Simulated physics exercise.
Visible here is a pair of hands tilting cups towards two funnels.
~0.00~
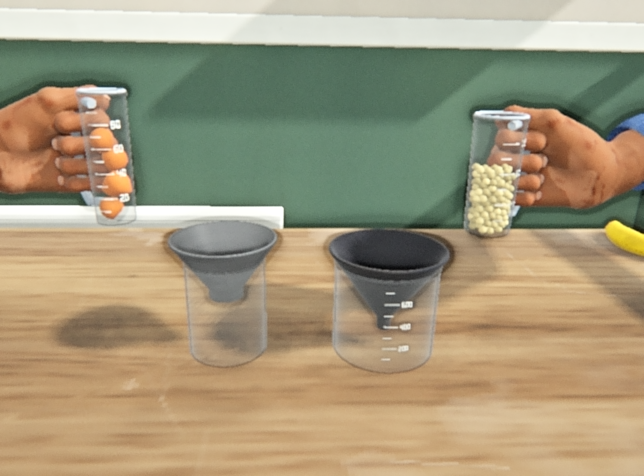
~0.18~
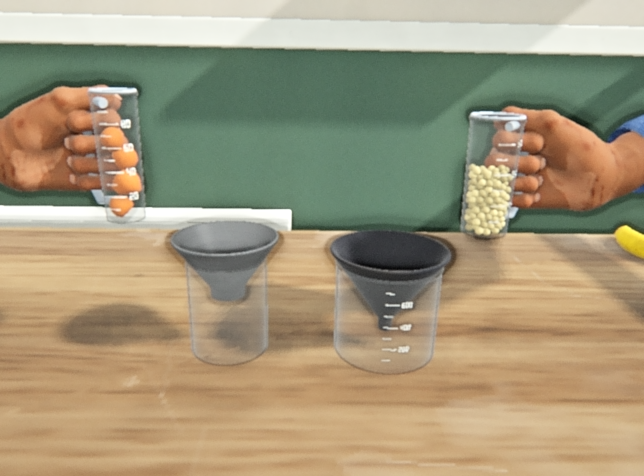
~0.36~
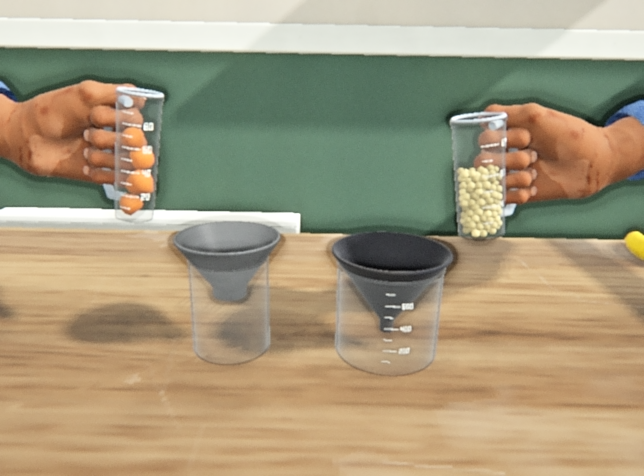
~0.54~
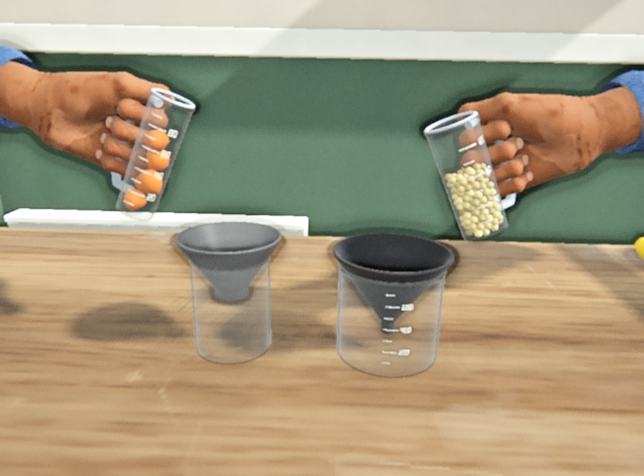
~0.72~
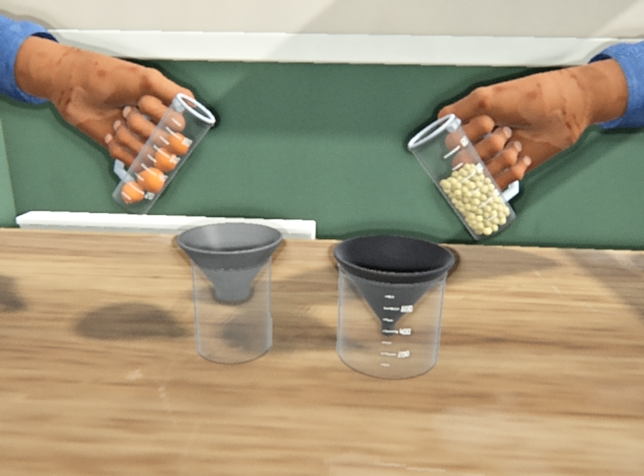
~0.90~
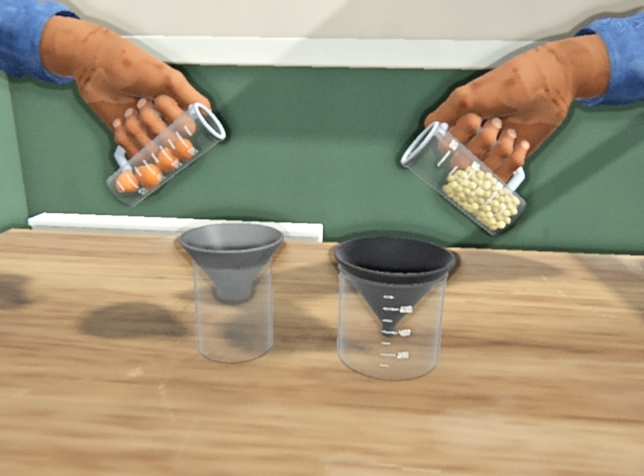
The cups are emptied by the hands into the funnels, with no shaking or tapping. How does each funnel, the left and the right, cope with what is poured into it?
Left: Works fine; right: Fails to drain.
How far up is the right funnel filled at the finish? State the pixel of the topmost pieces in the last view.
The topmost pieces end close to (370, 278).
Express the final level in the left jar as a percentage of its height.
I'd put it near 25 per cent.
After 1.28 s, left, the whole lot still in the cup; right, the whole lot still in the cup.
After 1.61 s, left, the whole lot still in the cup; right, all but a few still in the cup, only a few in or over the funnel.
After 1.90 s, left, the whole lot in or over the funnel; right, near half still in the cup, near half in or over the funnel.
In the end (2.9 s), left, the whole lot down in the jar; right, the whole lot stuck in the funnel, none at all down in the jar.
